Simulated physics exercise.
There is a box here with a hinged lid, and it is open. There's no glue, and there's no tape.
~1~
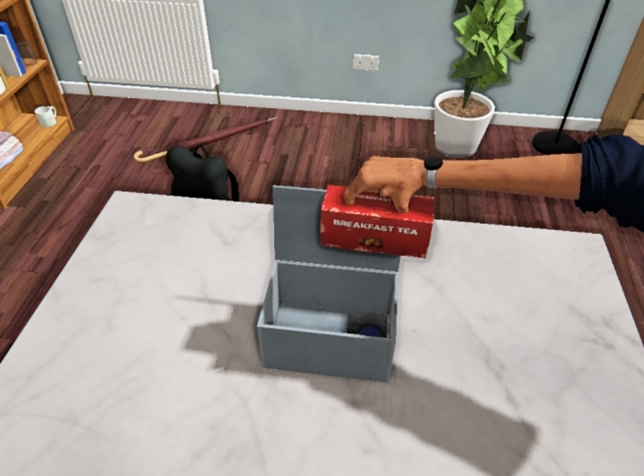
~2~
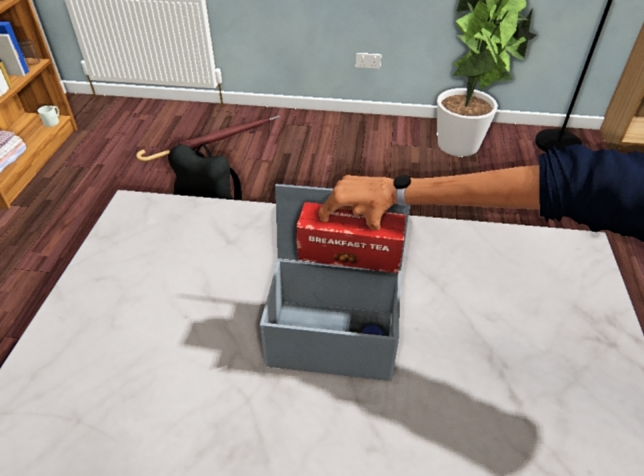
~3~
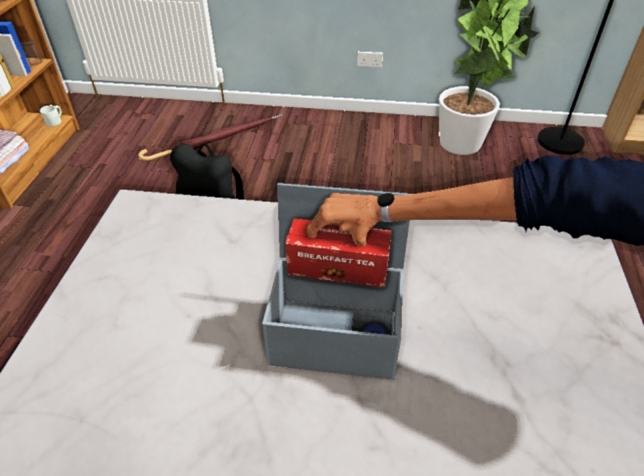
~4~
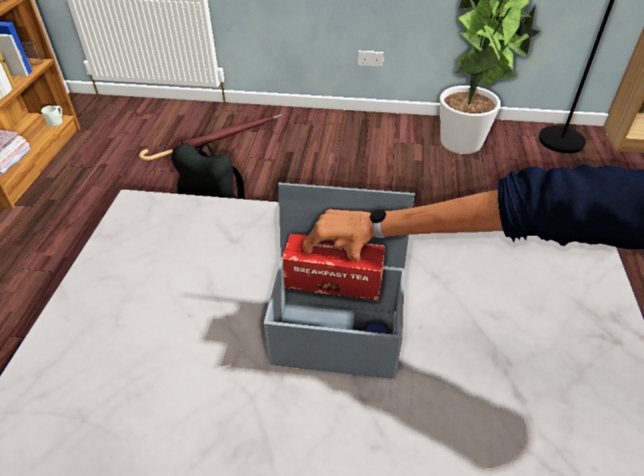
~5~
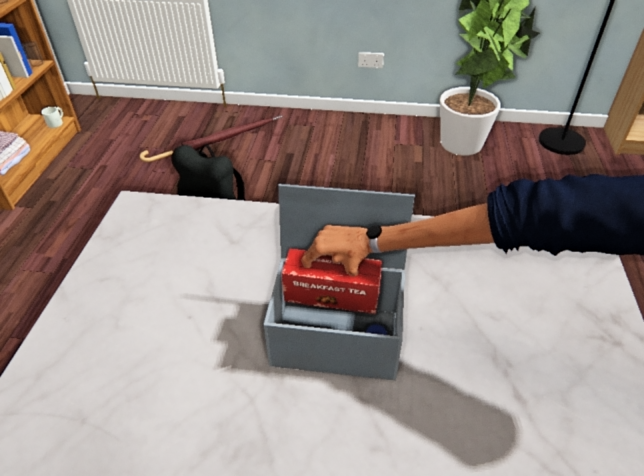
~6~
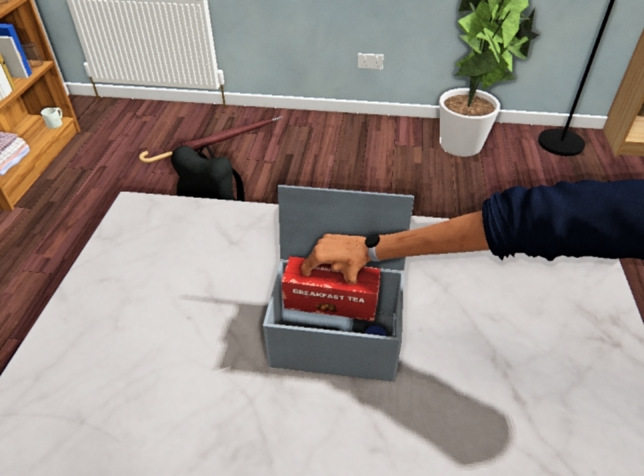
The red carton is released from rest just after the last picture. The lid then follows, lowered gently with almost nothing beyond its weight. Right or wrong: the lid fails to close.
Wrong, it closes.
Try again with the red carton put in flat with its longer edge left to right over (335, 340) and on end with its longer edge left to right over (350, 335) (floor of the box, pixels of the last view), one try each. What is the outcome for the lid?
First try: The lid comes down fully; second try: The lid stays propped open.
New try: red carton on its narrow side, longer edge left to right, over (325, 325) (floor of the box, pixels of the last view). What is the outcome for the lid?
Then the lid comes down fully.
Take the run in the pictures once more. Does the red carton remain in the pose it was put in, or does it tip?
Simply put, it remains unturned.
Then, 0.90 s later than the last frame, lid starting down; red carton moved a little near (331, 319).
Then, 1.60 s later than the last frame, lid 56° above the rim; red carton moved a little near (331, 319).
Then, 1.90 s later than the last frame, lid 21° above the rim; red carton moved a little near (331, 319).
When it is over, lid shut; moved from the start, red carton; blue shaker as before. End places, in pixels of the last picture, red carton near (331, 319).
